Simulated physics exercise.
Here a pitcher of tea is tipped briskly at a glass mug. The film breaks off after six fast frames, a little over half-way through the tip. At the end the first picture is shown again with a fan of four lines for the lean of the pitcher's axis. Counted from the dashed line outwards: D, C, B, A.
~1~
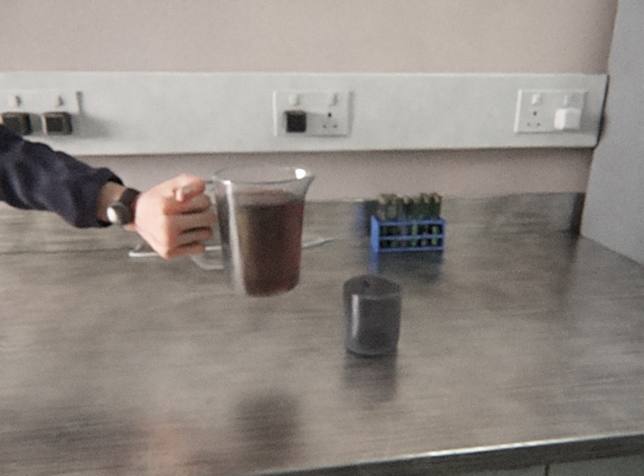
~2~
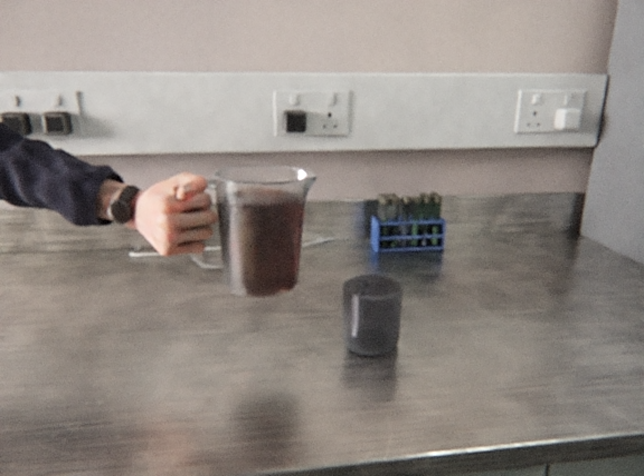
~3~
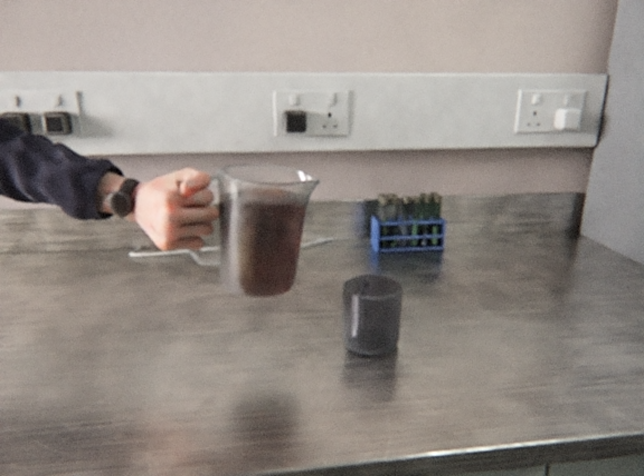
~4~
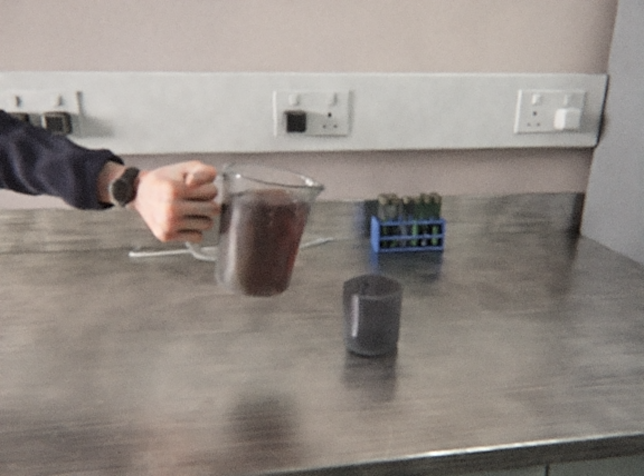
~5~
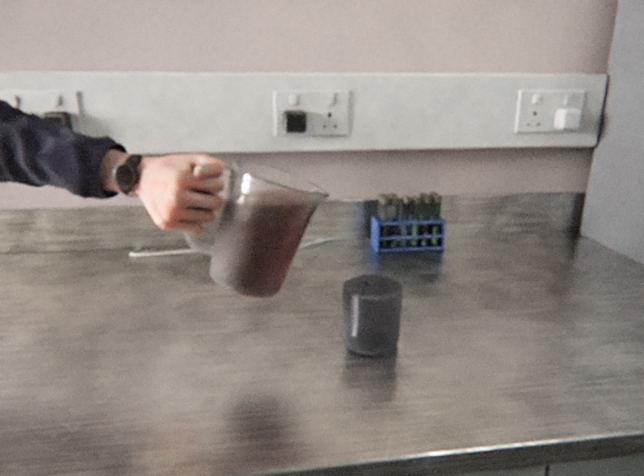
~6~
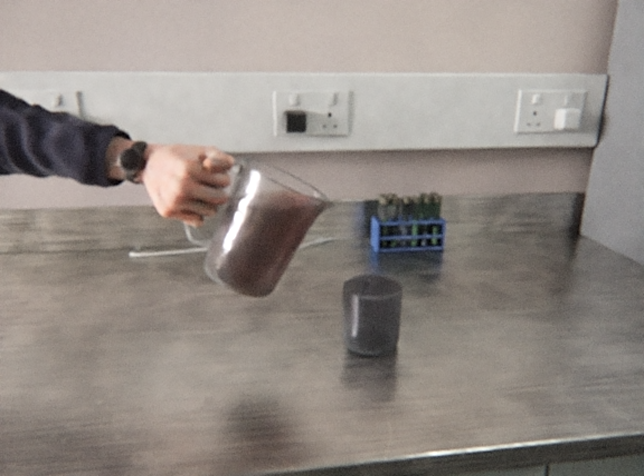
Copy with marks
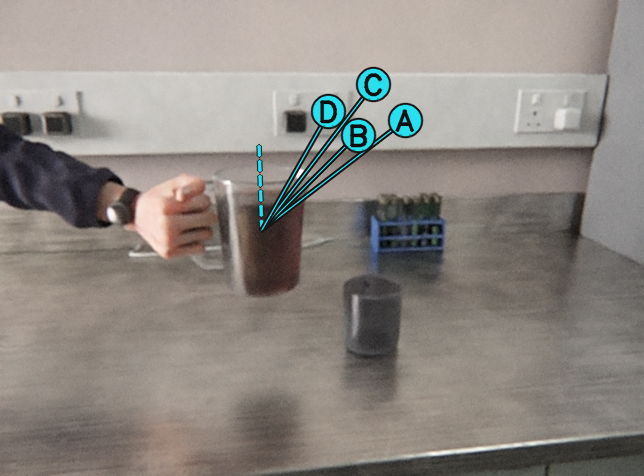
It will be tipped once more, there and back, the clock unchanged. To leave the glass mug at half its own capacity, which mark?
It is A.
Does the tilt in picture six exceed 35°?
No, it does not.
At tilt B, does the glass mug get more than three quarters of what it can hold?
No.
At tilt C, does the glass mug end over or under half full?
Under.
On the marked copy, A at (391, 130); B at (345, 146); C at (362, 98); D at (320, 126).
For tilt A, the glass mug ends with about 49 % of what it can hold.
For tilt B, the glass mug ends with about 29 % of what it can hold.
For tilt C, the glass mug ends with about 15 % of what it can hold.
For tilt D, the glass mug ends with about 4 % of what it can hold.
